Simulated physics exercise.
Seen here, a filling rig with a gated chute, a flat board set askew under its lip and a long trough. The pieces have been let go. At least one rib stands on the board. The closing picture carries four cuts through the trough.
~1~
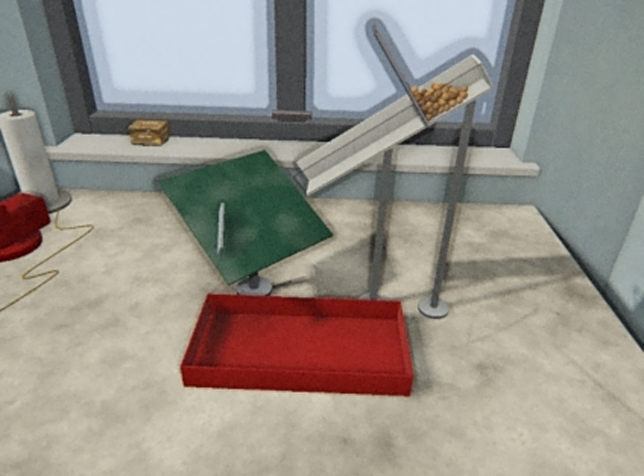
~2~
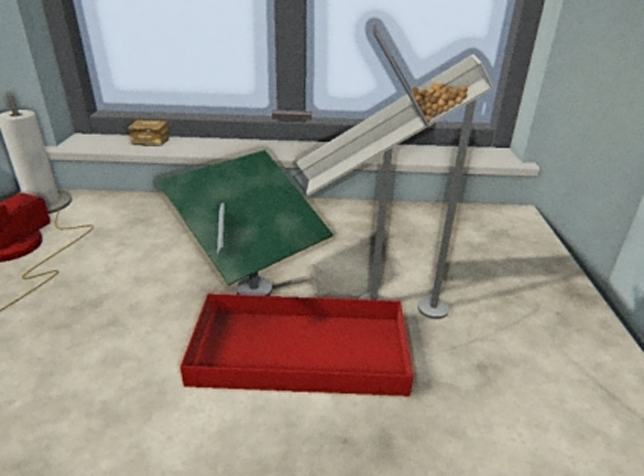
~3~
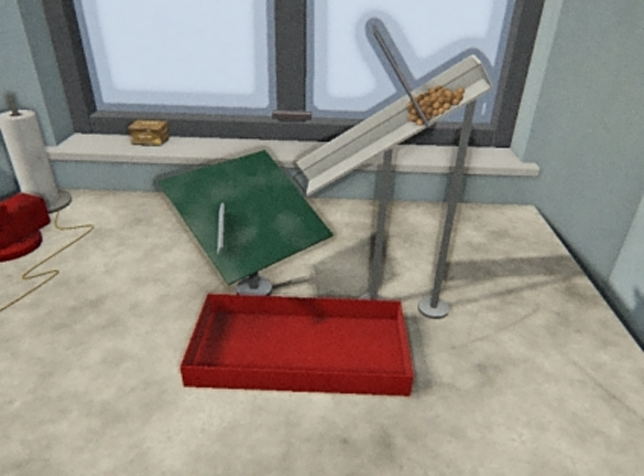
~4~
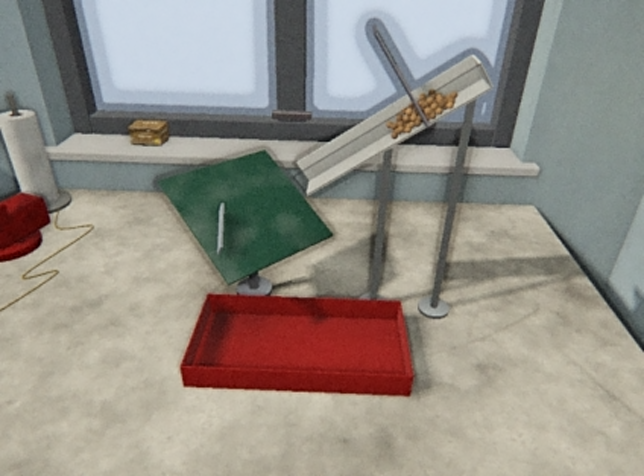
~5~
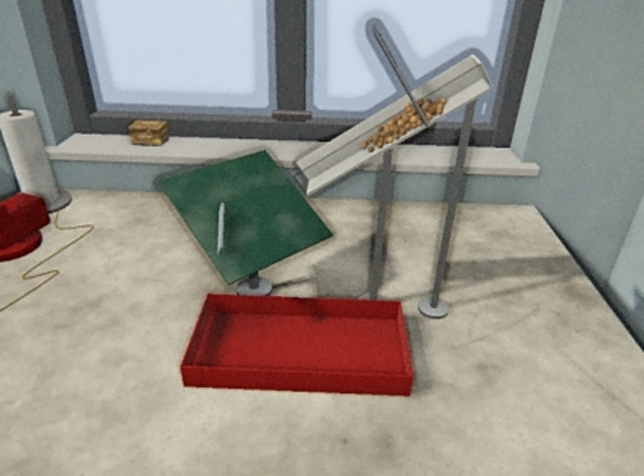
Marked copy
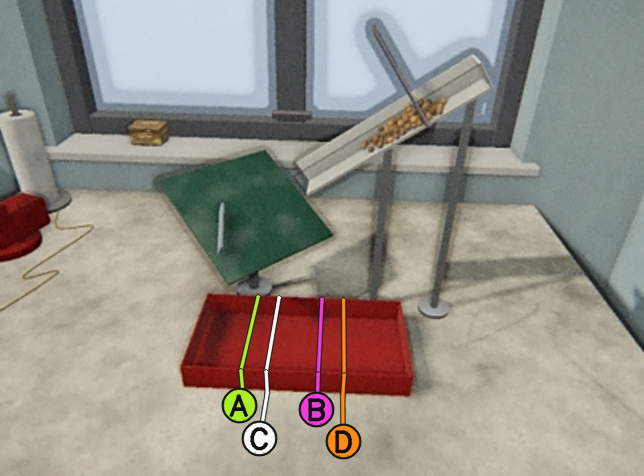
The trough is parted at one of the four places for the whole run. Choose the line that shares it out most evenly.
It is C.
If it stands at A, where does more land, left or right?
The right side.
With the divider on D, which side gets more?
Left.
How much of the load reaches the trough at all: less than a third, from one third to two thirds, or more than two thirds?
It is more than two thirds.
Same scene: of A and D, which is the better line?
A it is.
On the marked copy, line A crosses the front rim at (241, 369); line B crosses the front rim at (318, 372); line C crosses the front rim at (266, 370); line D crosses the front rim at (344, 373).
With A, of what is caught, about a quarter on the left of the divider, most on the right.
With B, of what is caught, nearly all on the left of the divider, a small part on the right.
With C, of what is caught, about half on the left of the divider, about half on the right.
With D, of what is caught, nearly all on the left of the divider, a stray few on the right.
